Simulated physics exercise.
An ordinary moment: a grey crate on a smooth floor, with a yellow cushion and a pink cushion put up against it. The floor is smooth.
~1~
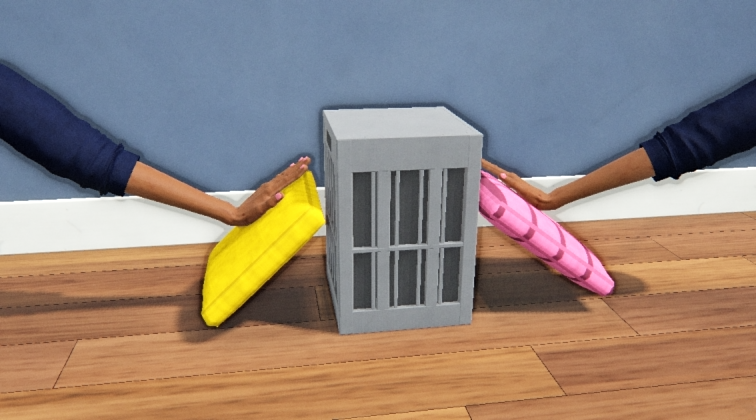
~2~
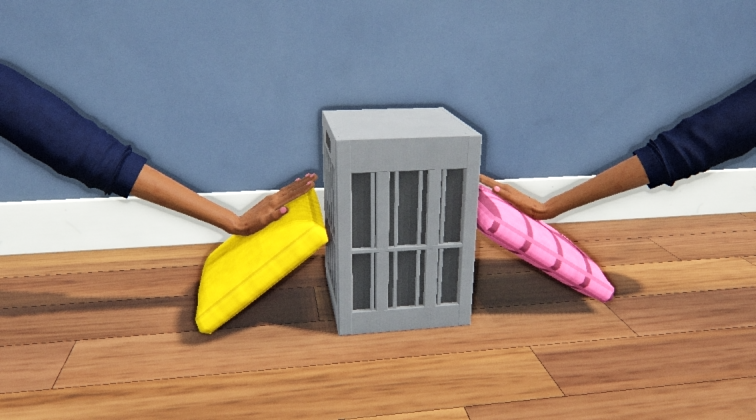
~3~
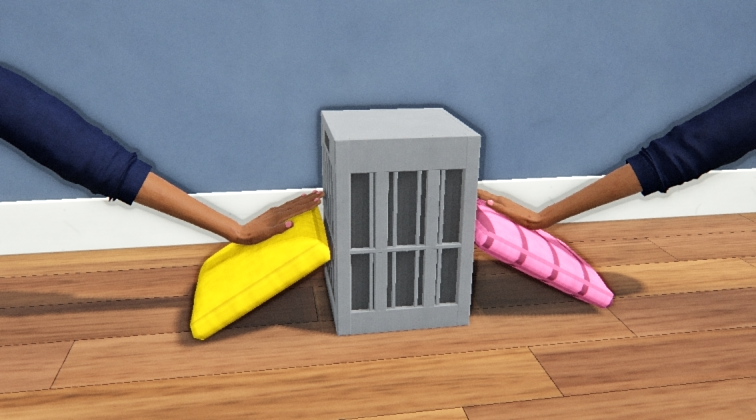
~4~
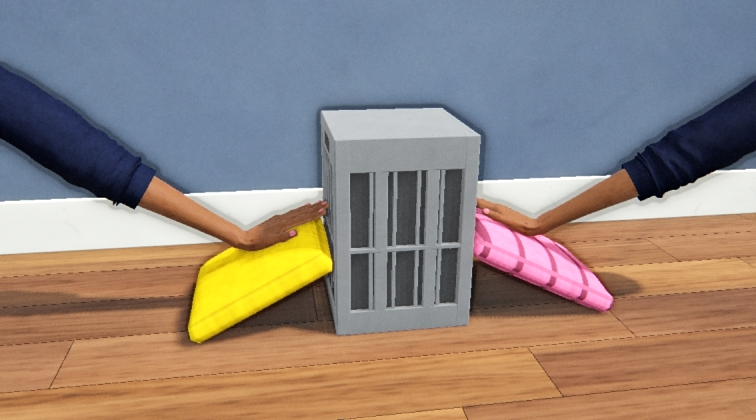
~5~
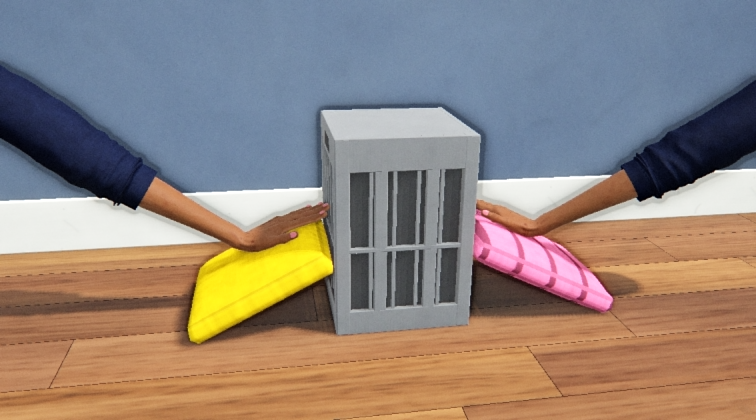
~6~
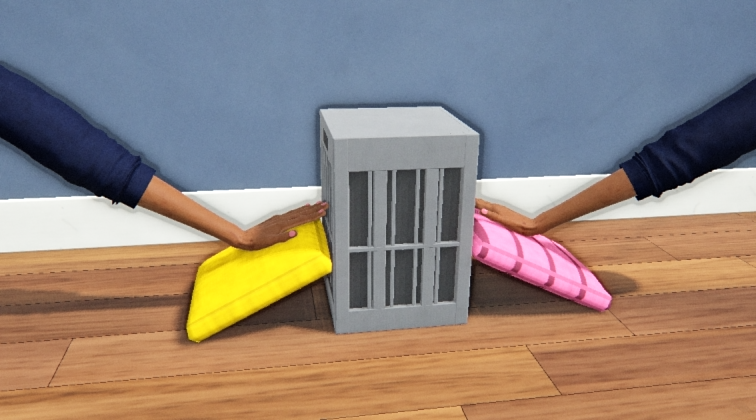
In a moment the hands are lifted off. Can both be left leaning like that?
The yellow cushion slumps to the floor and the pink cushion slides down flat.
Then, 0.22 s on from there, yellow cushion flat on the floor near (255, 285); pink cushion slipping down near (523, 260).
Then, 0.36 s on from there, yellow cushion flat on the floor near (255, 290); pink cushion flat on the floor near (524, 273).
In the end, yellow cushion flat on the floor near (256, 290); pink cushion flat on the floor near (525, 274). The yellow cushion slides down flat and the pink cushion slips and lies down.
